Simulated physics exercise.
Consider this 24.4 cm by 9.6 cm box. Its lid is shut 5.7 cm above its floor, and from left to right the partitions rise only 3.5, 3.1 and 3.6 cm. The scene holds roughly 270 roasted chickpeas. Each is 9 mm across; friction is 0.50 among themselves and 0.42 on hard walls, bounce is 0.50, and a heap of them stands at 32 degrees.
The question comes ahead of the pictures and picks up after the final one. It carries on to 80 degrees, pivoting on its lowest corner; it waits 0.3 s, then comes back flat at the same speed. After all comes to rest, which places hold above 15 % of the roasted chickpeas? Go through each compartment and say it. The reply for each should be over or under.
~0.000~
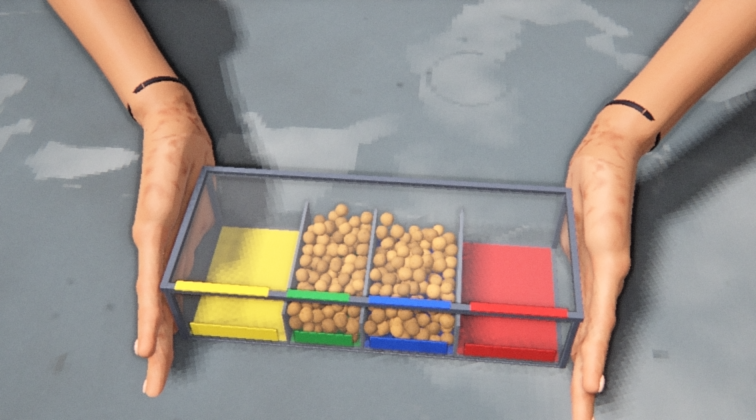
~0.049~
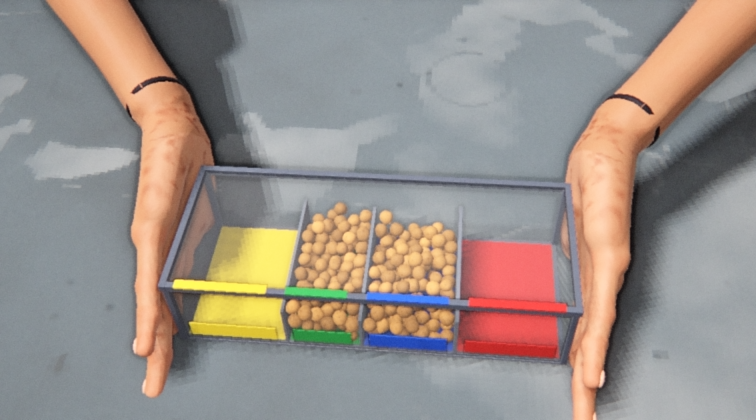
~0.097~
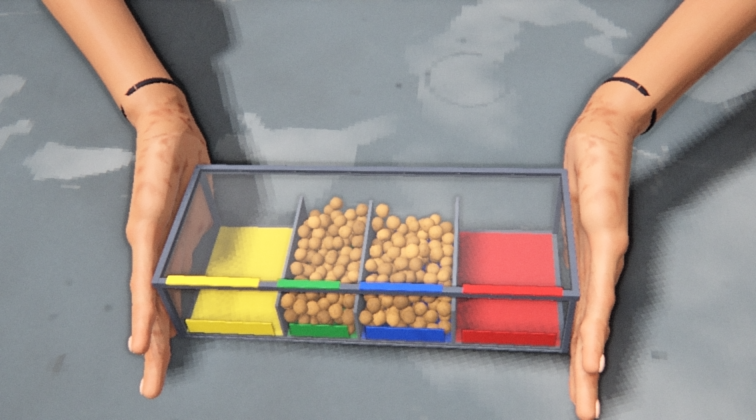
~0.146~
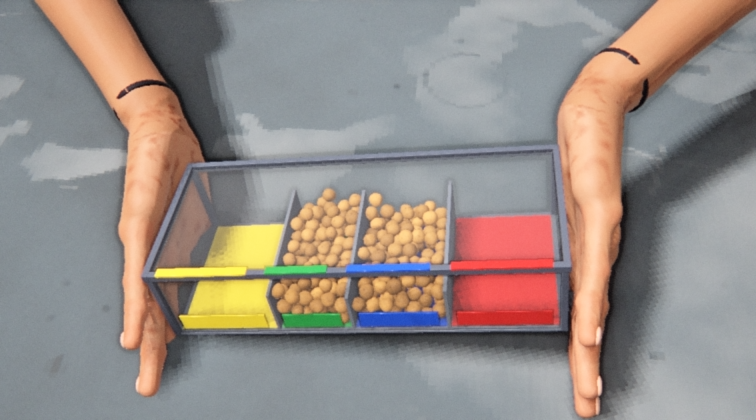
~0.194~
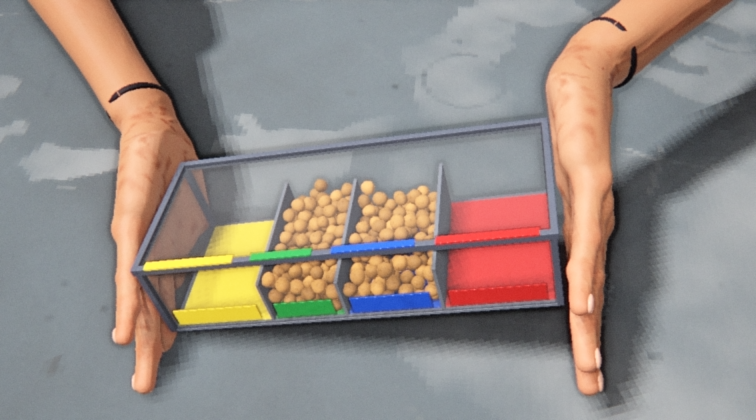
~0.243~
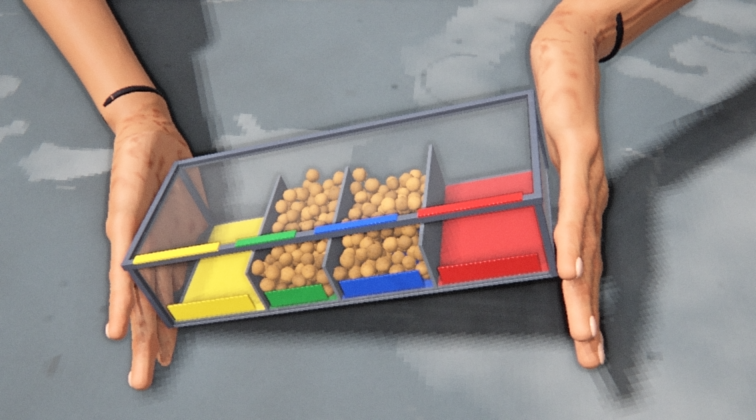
For red compartment it is under, for blue compartment it is over, for green compartment it is over, for yellow compartment it is over.
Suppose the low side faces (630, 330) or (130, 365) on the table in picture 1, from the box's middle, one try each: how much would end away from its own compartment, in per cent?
Approximately 30 percent, then 30 percent.
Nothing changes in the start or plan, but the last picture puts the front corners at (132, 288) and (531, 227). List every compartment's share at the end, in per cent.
Each compartment ends like this: Red 0 per cent, blue 30 per cent, green 40 per cent, yellow 25 per cent.
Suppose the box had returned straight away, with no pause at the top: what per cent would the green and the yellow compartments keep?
Final amounts would be green 40% and yellow 30%.
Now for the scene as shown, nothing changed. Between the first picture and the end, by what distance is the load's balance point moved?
Measured shift: Some 3.5 cm.
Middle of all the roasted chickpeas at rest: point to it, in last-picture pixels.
Est. centre at rest: (322, 258) px.
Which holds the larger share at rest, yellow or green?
That would be the green compartment.
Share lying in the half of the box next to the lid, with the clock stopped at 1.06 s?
I'd say around 30 percent of the pieces.
After 1.06 s, tilt 80 degrees; blue 35 %, green 45 %, yellow 20 %.
After 1.60 s, tilt 41 degrees; blue 30 %, green 40 %, yellow 30 %.
After 2.20 s, tilt 0 degrees; blue 30 %, green 40 %, yellow 30 %.
At rest (2.6 s), red 0 %, blue 30 %, green 40 %, yellow 30 %.
